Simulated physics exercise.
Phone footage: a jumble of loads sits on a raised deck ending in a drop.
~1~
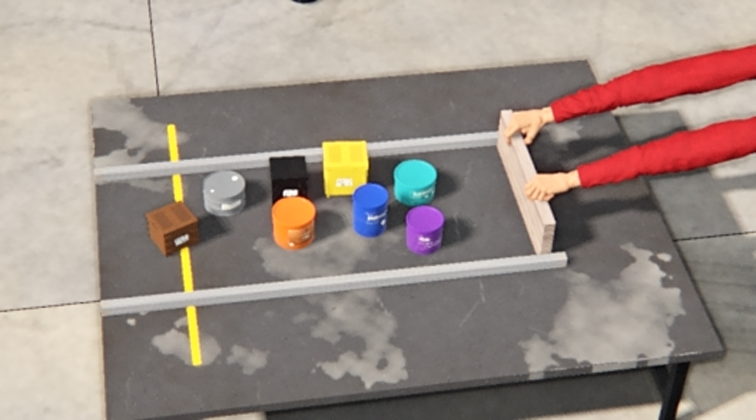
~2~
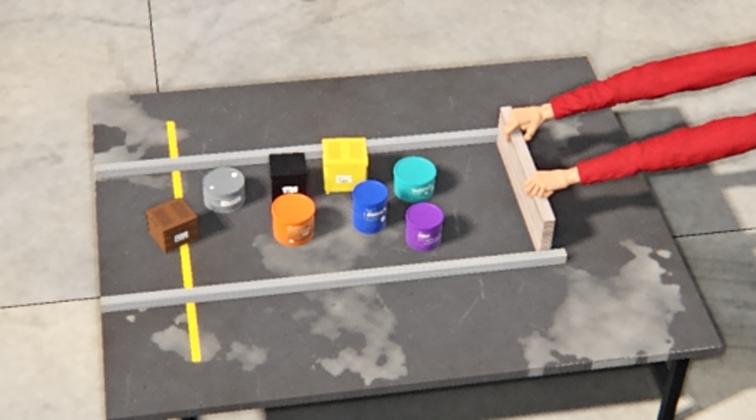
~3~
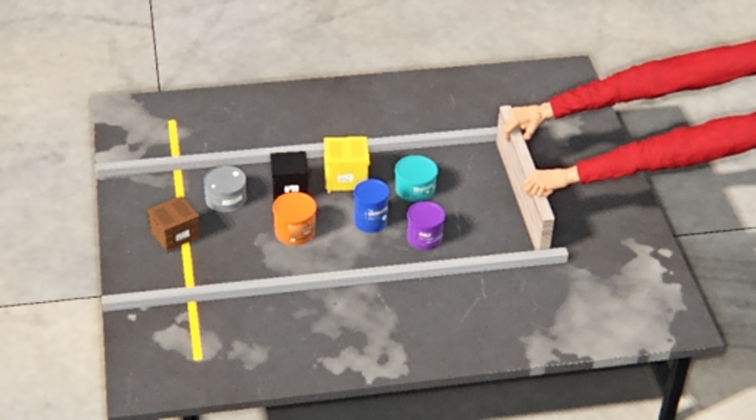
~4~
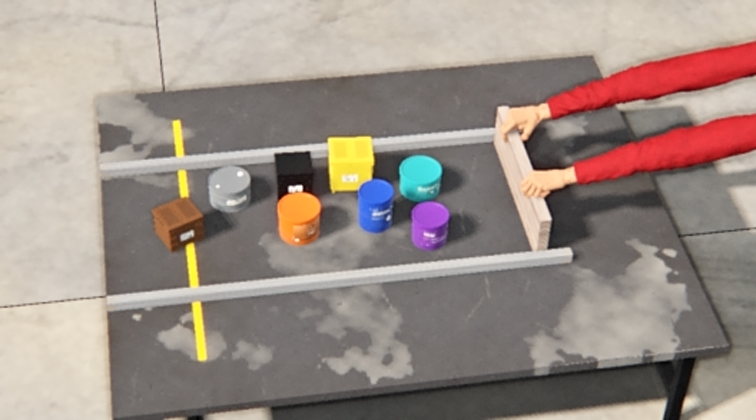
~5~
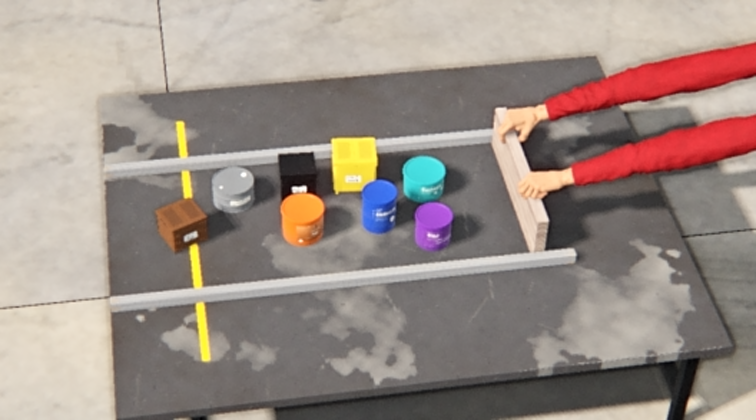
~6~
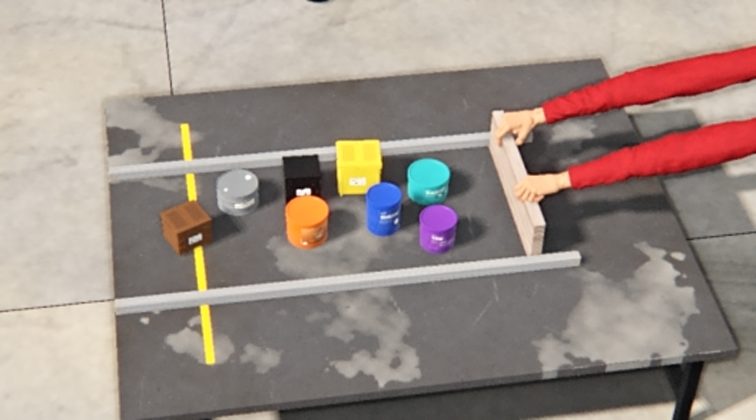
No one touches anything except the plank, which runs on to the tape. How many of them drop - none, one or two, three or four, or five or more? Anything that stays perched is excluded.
The count of those that drop is one or two.
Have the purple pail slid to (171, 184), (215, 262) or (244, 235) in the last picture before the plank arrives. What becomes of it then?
Spot by spot: It never drops; it never drops; it never drops.
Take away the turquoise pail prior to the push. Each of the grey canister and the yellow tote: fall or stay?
The grey canister is gone. The yellow tote is still there.
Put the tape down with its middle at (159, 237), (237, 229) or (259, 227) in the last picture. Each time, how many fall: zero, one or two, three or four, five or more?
Taking the places in the order asked: Three to four, then zero, then none.
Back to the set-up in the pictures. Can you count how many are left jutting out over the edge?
Answer: 1.
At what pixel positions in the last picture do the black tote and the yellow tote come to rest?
I'd put one close to (136, 189) and the other close to (172, 175).
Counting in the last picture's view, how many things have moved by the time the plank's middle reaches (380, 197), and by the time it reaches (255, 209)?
That makes 5 at the first spot and 8 at the second.
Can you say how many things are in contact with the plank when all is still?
It is in contact with 4.
A little later, none off yet; brown tote at rest near (187, 228); grey canister at rest near (238, 192); orange pail at rest near (307, 223).
Next, none off yet; brown tote at rest near (187, 228); grey canister shifted about its own width near (204, 195); orange pail shifted about its own width near (250, 231).
When it is over, the number that fall off is one or two; down, grey canister.
